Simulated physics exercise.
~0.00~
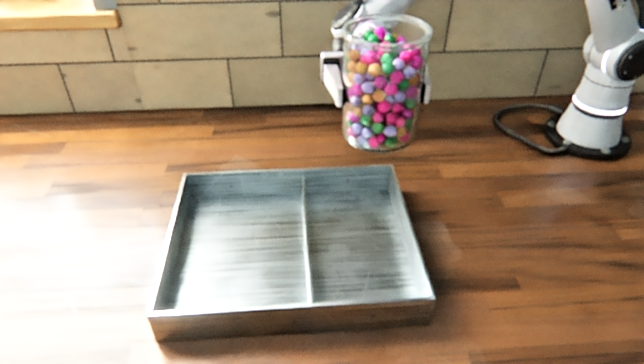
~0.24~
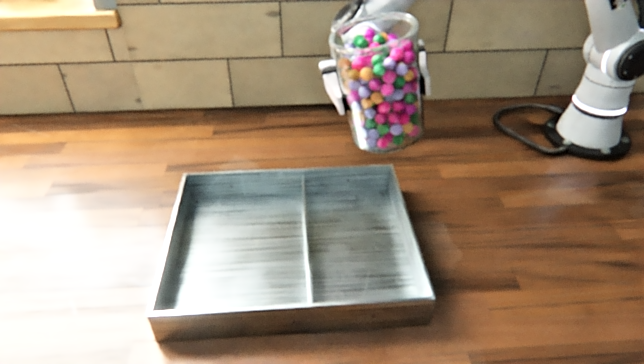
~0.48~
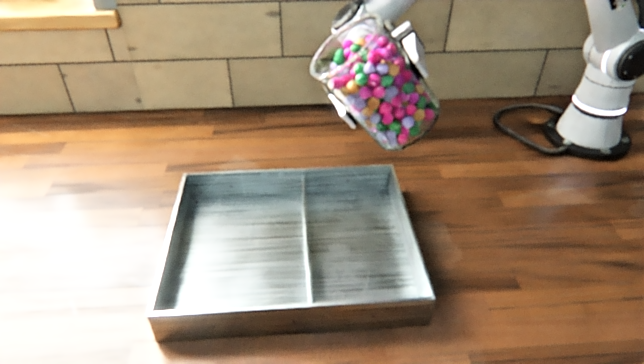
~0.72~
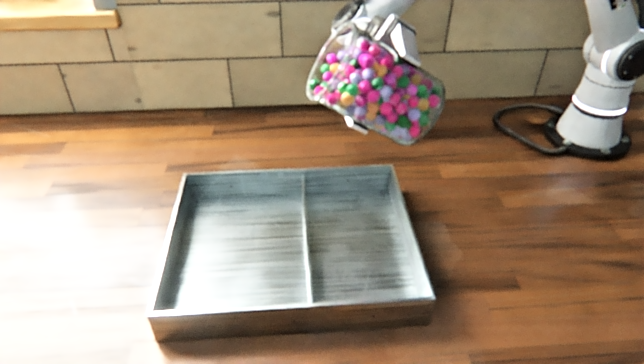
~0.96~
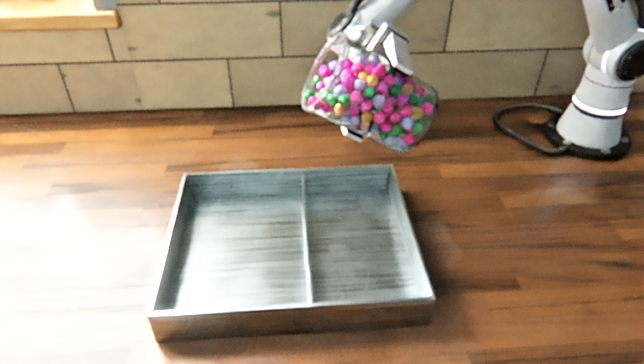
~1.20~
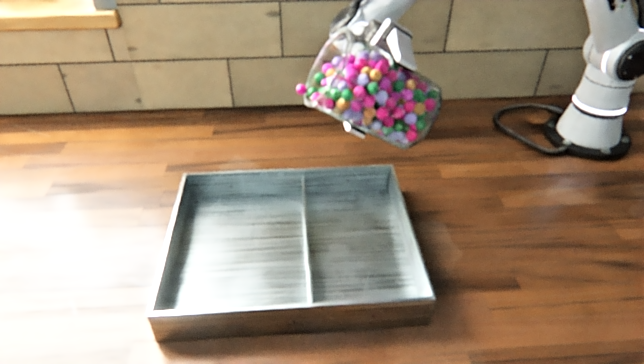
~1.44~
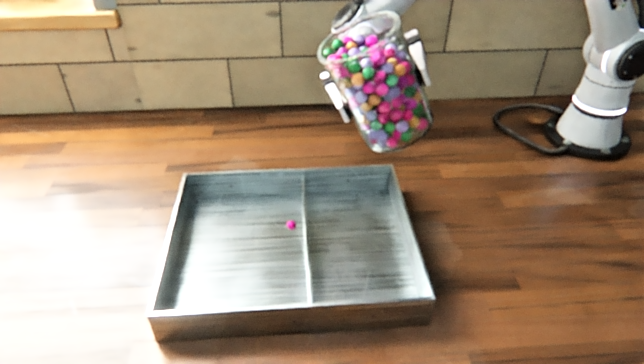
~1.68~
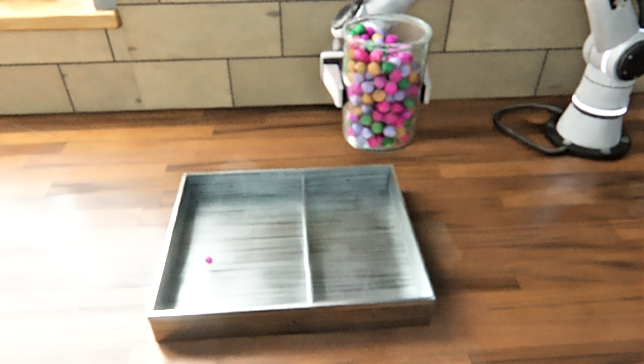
At first, a robot arm holds a clear tumbler full of small colorful round sweets upright above a wooden counter, behind an empty divided tray. The arm tips the tumbler to the left, gradually at first, then steeply, and the sweets slide toward its open rim. It eases back a little and dips again, and a pink sweet pokes out at the mouth. As the arm swings the tumbler back up, a single pink sweet appears in the tray near the divider. Finally, the tumbler stands upright, still nearly full, while the lone sweet sits farther left in the tray.
